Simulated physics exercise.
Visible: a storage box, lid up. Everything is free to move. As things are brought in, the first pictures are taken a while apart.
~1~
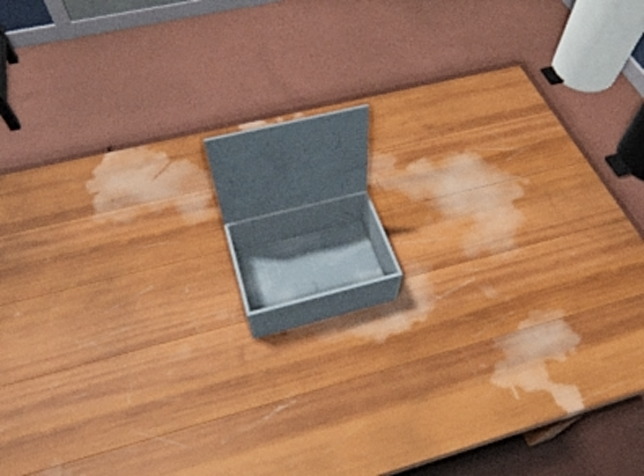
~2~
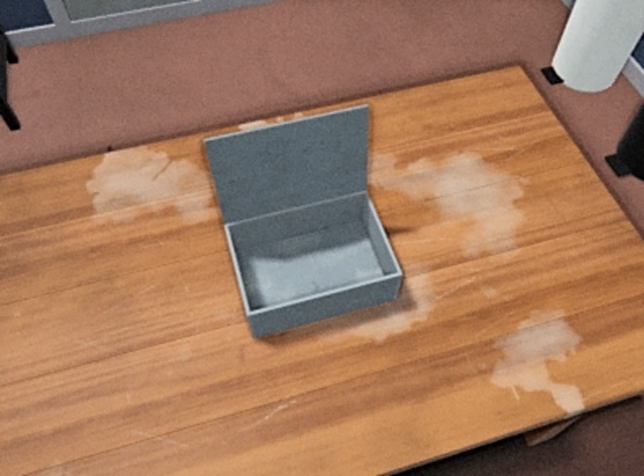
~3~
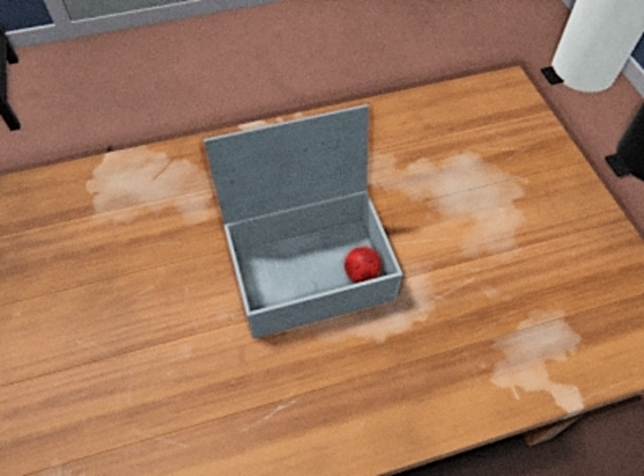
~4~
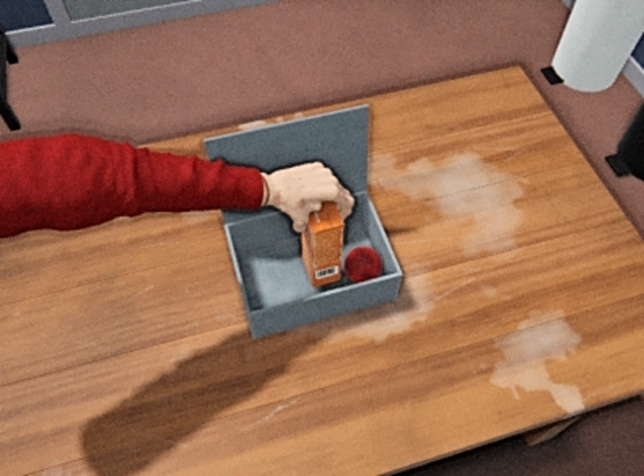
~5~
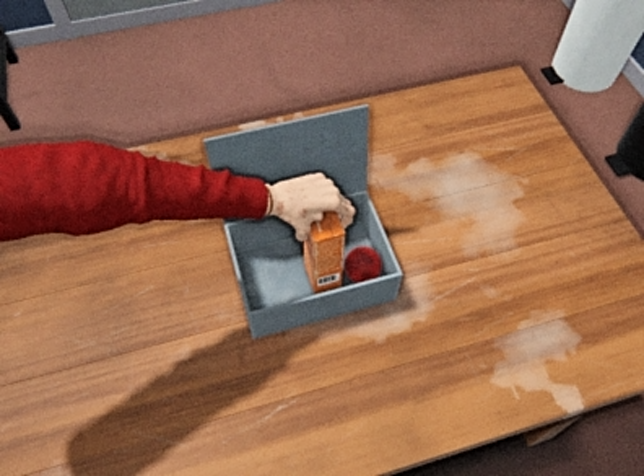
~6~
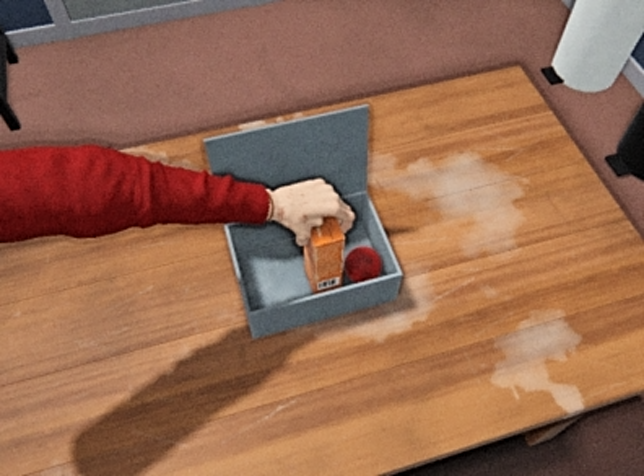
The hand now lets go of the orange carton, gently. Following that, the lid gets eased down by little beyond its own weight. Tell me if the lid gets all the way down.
It does not.
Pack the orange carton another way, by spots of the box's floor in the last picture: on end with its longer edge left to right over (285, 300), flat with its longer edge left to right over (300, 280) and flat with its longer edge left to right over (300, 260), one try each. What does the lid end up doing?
Well, first time it won't go down, second time it goes down fine, and third time it goes down fine.
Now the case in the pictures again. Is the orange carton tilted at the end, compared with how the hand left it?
Well, the orange carton stays just as set.
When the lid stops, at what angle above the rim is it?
Near 50°.
Then, 1.20 s past the last view, lid starting down.
Then, 1.50 s past the last view, lid 66° above the rim.
Finally, lid 49° above the rim; both still in place. Final places as the last picture's camera would see them, orange carton near (323, 255).
